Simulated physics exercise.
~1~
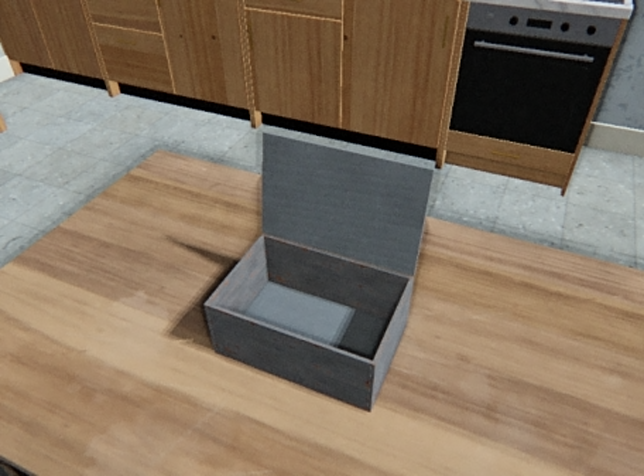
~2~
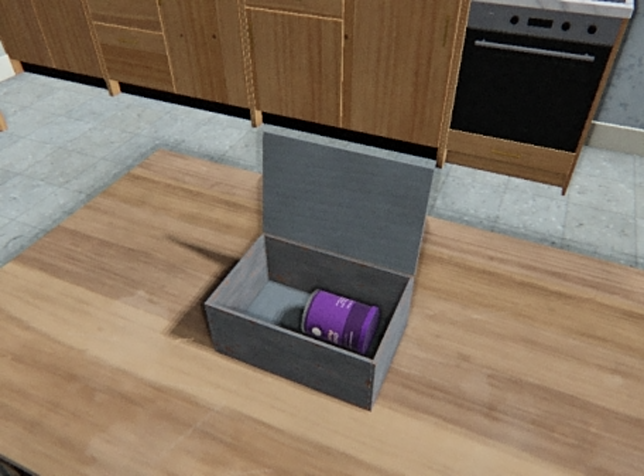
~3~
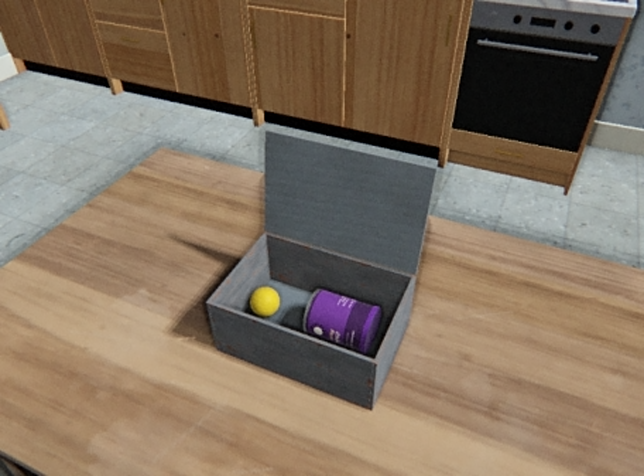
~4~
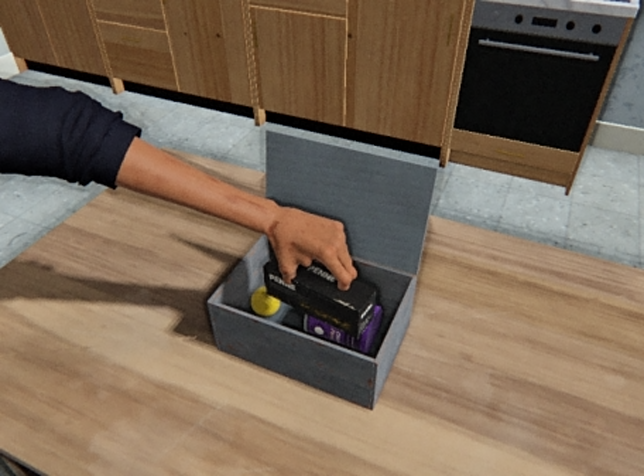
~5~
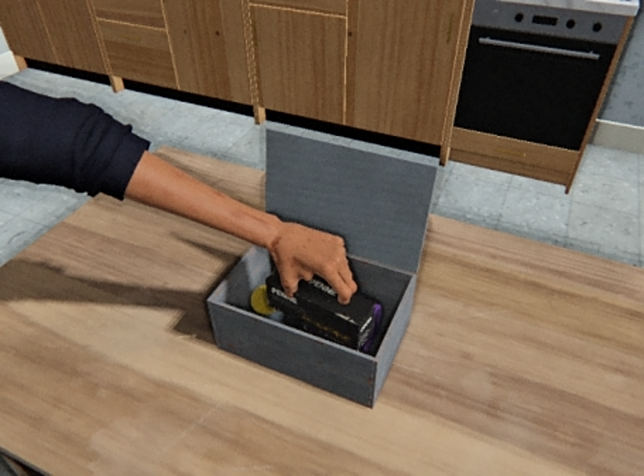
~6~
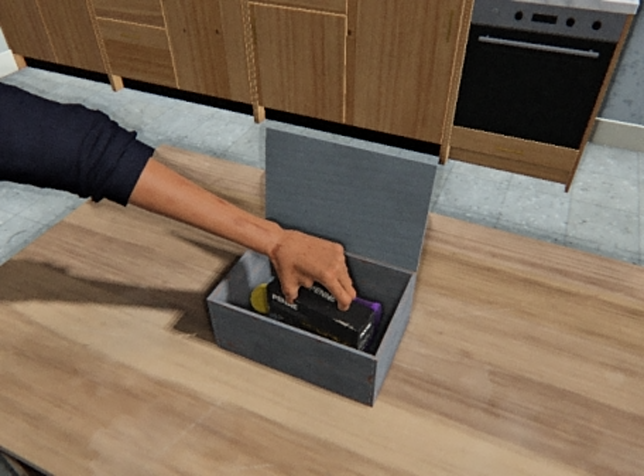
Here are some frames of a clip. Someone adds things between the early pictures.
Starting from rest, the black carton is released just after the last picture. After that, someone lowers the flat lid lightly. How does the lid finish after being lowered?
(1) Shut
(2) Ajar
Shut.
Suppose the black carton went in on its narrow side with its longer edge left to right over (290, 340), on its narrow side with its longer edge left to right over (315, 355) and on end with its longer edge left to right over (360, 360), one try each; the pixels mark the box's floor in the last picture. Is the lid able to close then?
The first placement leaves the lid fully closed, the second fully closed, and the third partly open.
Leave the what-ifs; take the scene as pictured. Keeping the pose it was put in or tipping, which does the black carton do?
Once everything settles, the black carton keeps its original angle.
Then, 1.20 s on from there, lid starting down; black carton shifted a little near (313, 347); purple tin shifted a little.
Then, 1.90 s on from there, lid 40° above the rim; black carton shifted a little near (313, 347); purple tin shifted a little.
In the end, lid shut; moved from the start, black carton; the other 2 unmoved. At the end, from the last picture's camera, black carton near (313, 347).
